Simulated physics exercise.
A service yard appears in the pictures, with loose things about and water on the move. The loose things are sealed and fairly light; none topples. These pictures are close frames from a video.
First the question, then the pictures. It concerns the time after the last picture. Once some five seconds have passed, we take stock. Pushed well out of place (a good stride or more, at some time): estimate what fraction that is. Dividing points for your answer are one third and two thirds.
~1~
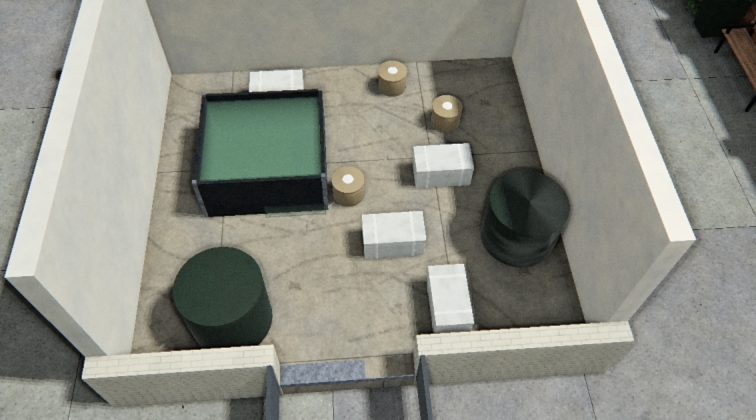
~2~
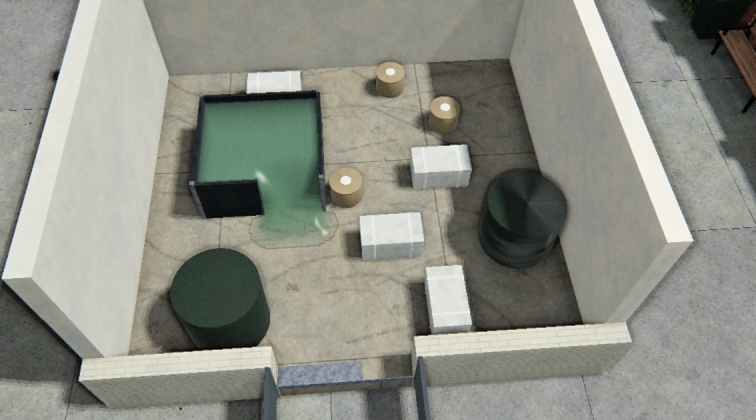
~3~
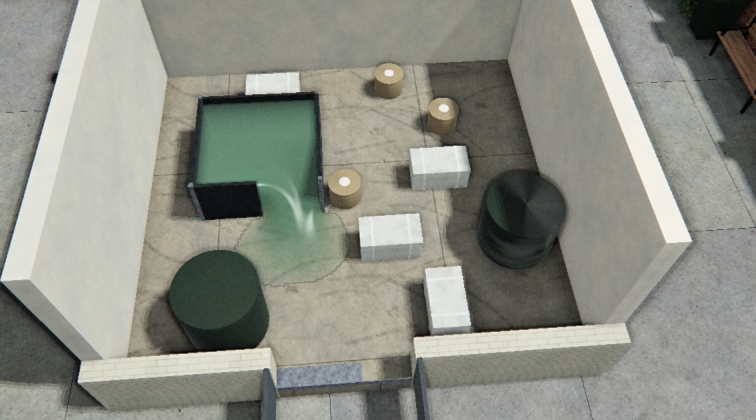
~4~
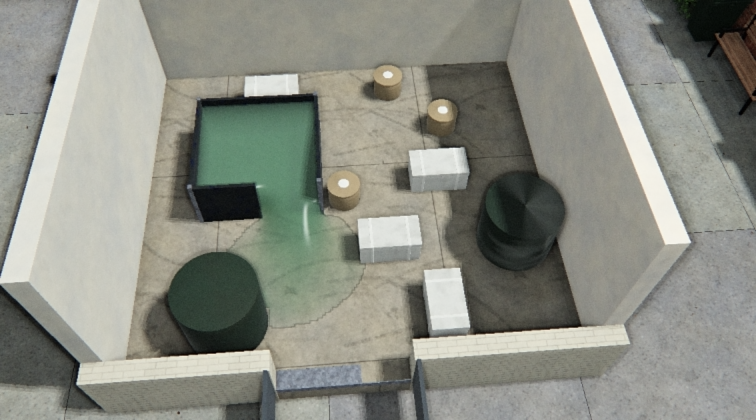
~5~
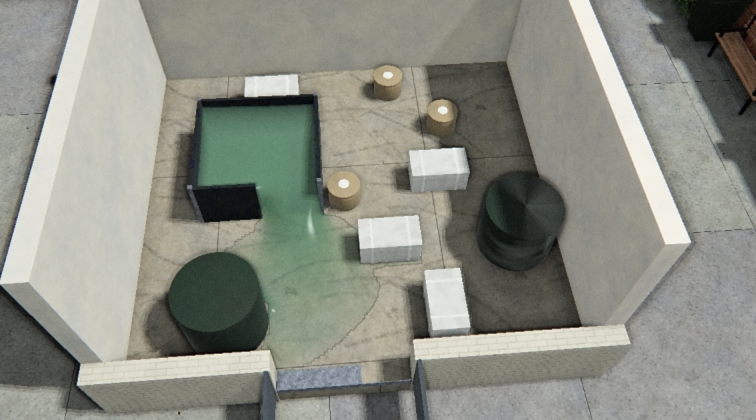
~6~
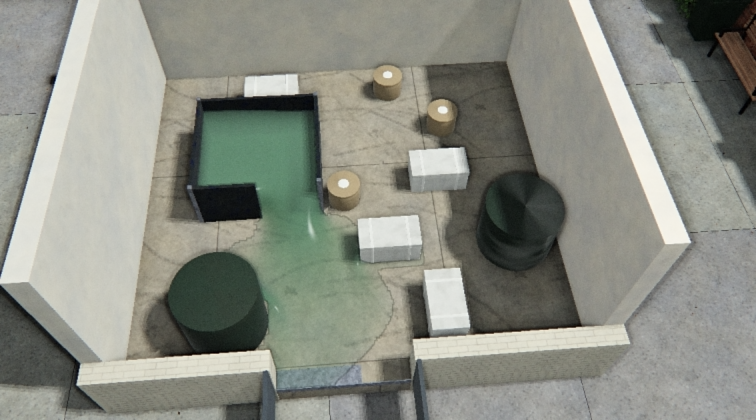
Answer: A share under one third.
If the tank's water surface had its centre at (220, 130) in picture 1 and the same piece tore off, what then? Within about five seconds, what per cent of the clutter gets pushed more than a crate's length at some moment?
About 0 in a hundred.
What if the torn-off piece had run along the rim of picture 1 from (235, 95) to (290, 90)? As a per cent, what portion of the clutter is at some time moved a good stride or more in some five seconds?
About 40 per cent.
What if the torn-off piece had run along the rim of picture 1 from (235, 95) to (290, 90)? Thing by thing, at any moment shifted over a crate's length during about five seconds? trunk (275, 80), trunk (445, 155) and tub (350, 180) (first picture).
As listed: Shifted that much, not that far, never so far.
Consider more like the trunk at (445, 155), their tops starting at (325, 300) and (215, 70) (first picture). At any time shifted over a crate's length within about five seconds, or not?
First goes the distance, second falls short.
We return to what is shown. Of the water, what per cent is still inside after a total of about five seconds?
About 52 percent.
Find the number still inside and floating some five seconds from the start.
Number: 0.
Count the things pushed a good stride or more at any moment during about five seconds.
The total here is 0.
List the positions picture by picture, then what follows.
A tub at (448, 106), on the bottom; a trunk at (394, 227) rests on the ground; 0 of 7 have shifted, in the first frame.
A tub at (445, 108), on the bottom; a trunk at (392, 229) rests on the ground; 0 of 7 have shifted, in the second frame.
A tub at (444, 109) rests on the ground; a trunk at (391, 230) rests on the ground; 0 of 7 have shifted, in the third frame.
A tub at (443, 110), on the bottom; a trunk at (390, 231) rests on the ground; 0 of 7 have shifted, in the fourth frame.
A tub at (443, 111), on the bottom; a trunk at (390, 232), on the bottom; 0 of 7 have shifted, in the fifth frame.
A tub at (443, 110) rests on the ground; a trunk at (390, 232), on the bottom; 0 of 7 have shifted, in the sixth frame.
A moment on, 0 of 7 are well off their spots; 0 afloat.
Next, 0 of 7 are well off their spots; 0 afloat.
Later, 0 of 7 are well off their spots; 0 afloat.
In the end, 0 of 7 are well off their spots, and 0 have been at some point; 0 afloat.
